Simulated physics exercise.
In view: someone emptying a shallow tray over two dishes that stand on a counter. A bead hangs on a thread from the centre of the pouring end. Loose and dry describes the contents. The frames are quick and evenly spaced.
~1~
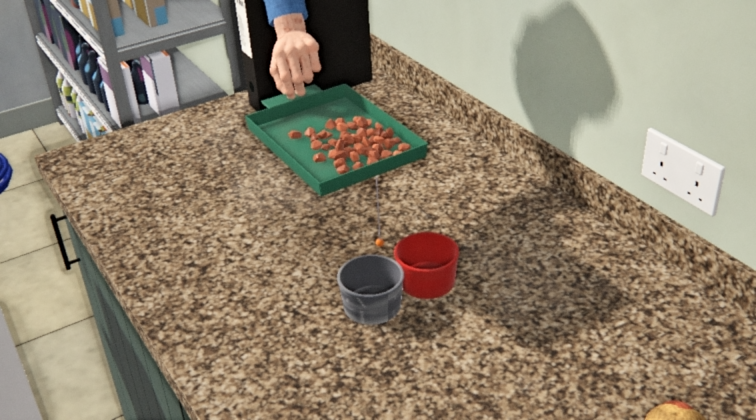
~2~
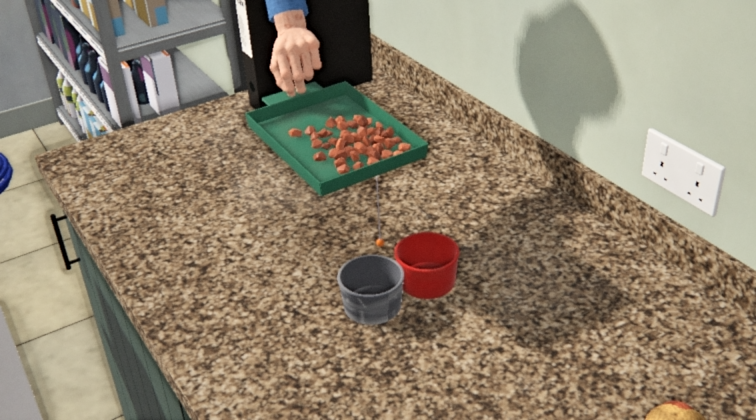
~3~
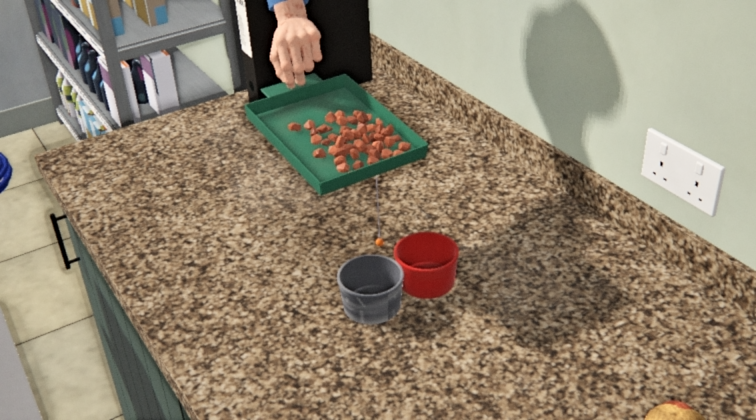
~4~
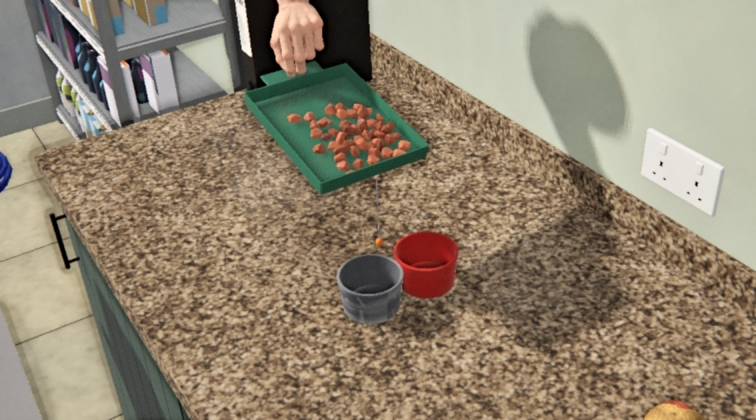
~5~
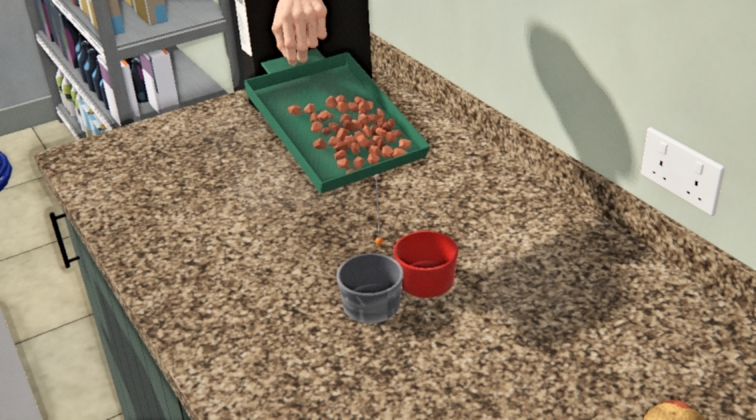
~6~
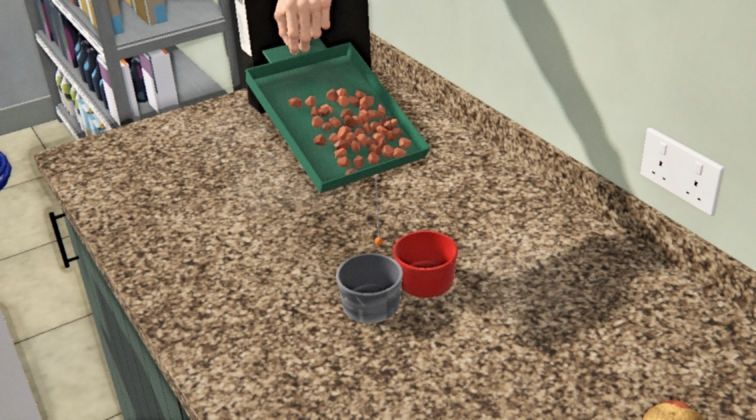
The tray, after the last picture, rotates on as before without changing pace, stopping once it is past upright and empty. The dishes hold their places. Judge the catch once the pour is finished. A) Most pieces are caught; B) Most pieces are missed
Most pieces are caught (A).
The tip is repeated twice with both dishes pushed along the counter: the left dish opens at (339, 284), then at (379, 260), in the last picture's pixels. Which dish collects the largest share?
Well, first the one further right, then the one further right.
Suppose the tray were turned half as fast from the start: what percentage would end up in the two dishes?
Share: Roughly 80%.
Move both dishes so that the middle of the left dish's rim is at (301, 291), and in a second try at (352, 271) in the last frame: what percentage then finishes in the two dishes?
You'd get 10 in a hundred first and 40 in a hundred after that.
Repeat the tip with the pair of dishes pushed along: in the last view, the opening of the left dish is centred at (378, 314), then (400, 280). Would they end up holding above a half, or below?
First try: Lower than half; second try: Higher than half.
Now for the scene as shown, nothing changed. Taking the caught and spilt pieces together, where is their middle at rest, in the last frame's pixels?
Somewhere around (420, 281) in the last picture.
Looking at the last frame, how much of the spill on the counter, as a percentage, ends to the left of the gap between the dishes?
Share to the left: Near 10 per cent.
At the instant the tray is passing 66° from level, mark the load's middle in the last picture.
The middle of the pieces shows up near (386, 141).
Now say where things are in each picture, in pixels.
In the first frame, corners of the pouring end at (320, 182) and (426, 143), level; middle of the load at (358, 147), bits of crushed brick; left dish at (388, 304); right dish at (444, 279); bead on its thread at (380, 243).
In the second frame, corners of the pouring end at (320, 182) and (426, 143), level; middle of the load at (359, 146).
In the third frame, corners of the pouring end at (321, 182) and (426, 144), tipped barely, level across its low end; middle of the load at (358, 143).
In the fourth frame, corners of the pouring end at (321, 182) and (427, 145), tipped a little, level across its low end; middle of the load at (358, 140).
In the fifth frame, corners of the pouring end at (322, 182) and (428, 146), tipped clearly, level across its low end; middle of the load at (359, 136).
In the sixth frame, corners of the pouring end at (323, 182) and (428, 147), tipped clearly, level across its low end; middle of the load at (359, 133); left dish at (387, 303); right dish at (443, 278).
Soon after the last picture, tray tipped steeply; all on the tray.
A little later, tray tipped past a quarter turn; about half on the tray; a stray few in the left dish; a small part in the right dish; a small part outside both; about a quarter in the air.
Later still, tray tipped past a quarter turn; about a quarter in the left dish; about half in the right dish; about a quarter outside both.
At rest, tray tipped past a quarter turn; about a quarter in the left dish; about half in the right dish; about a quarter outside both.
